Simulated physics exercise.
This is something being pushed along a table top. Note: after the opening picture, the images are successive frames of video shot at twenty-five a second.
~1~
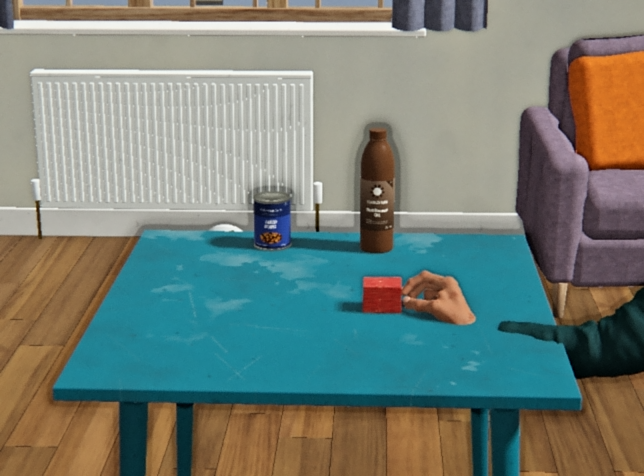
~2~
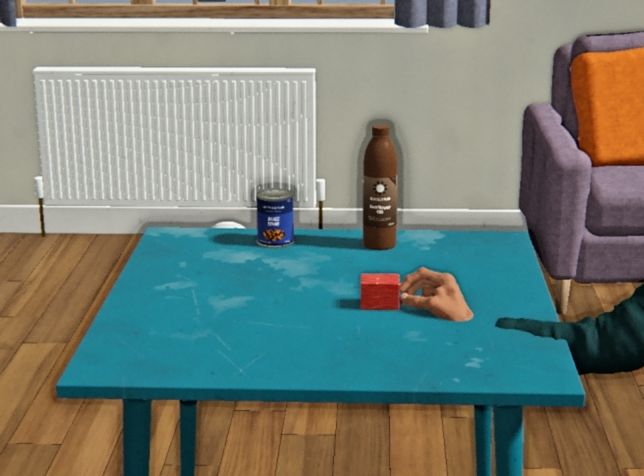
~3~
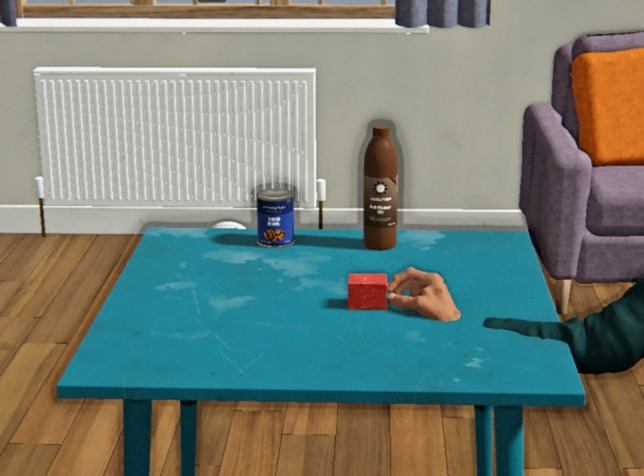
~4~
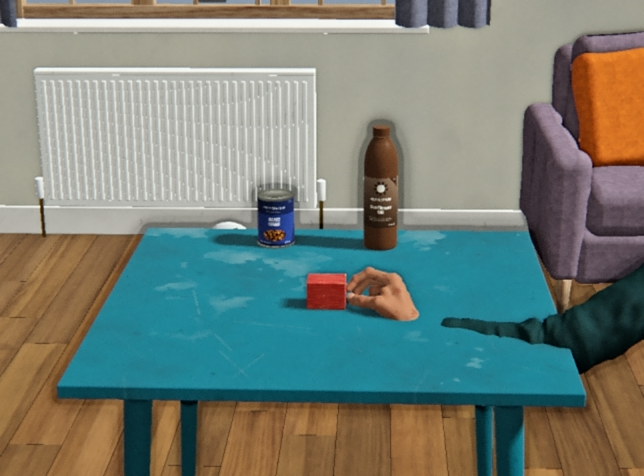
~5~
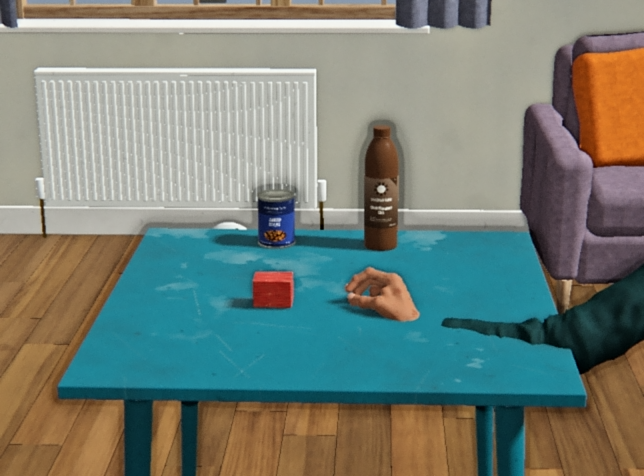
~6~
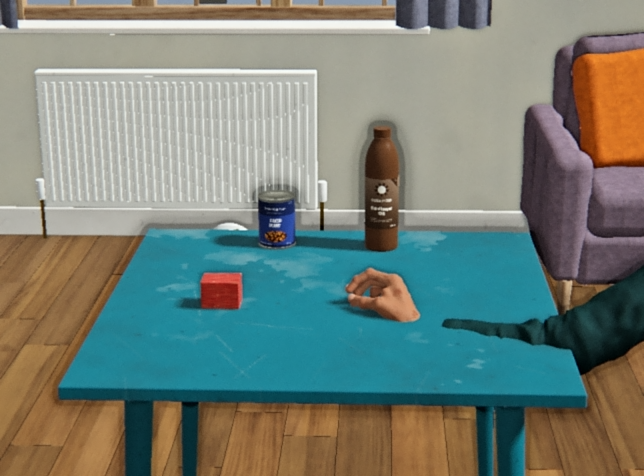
On a worn teal table in a room with a radiator and armchair, a hand pushes a red block leftward, then stays still as the block slides on alone to the left, past a blue can and a brown bottle behind.
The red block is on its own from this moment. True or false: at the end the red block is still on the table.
False.
Then, 0.20 s past the last view, red block now off the table.
Then, 0.40 s past the last view, things are still on the move.
Then, 0.60 s past the last view, as before.
Finally, off the table, red block.
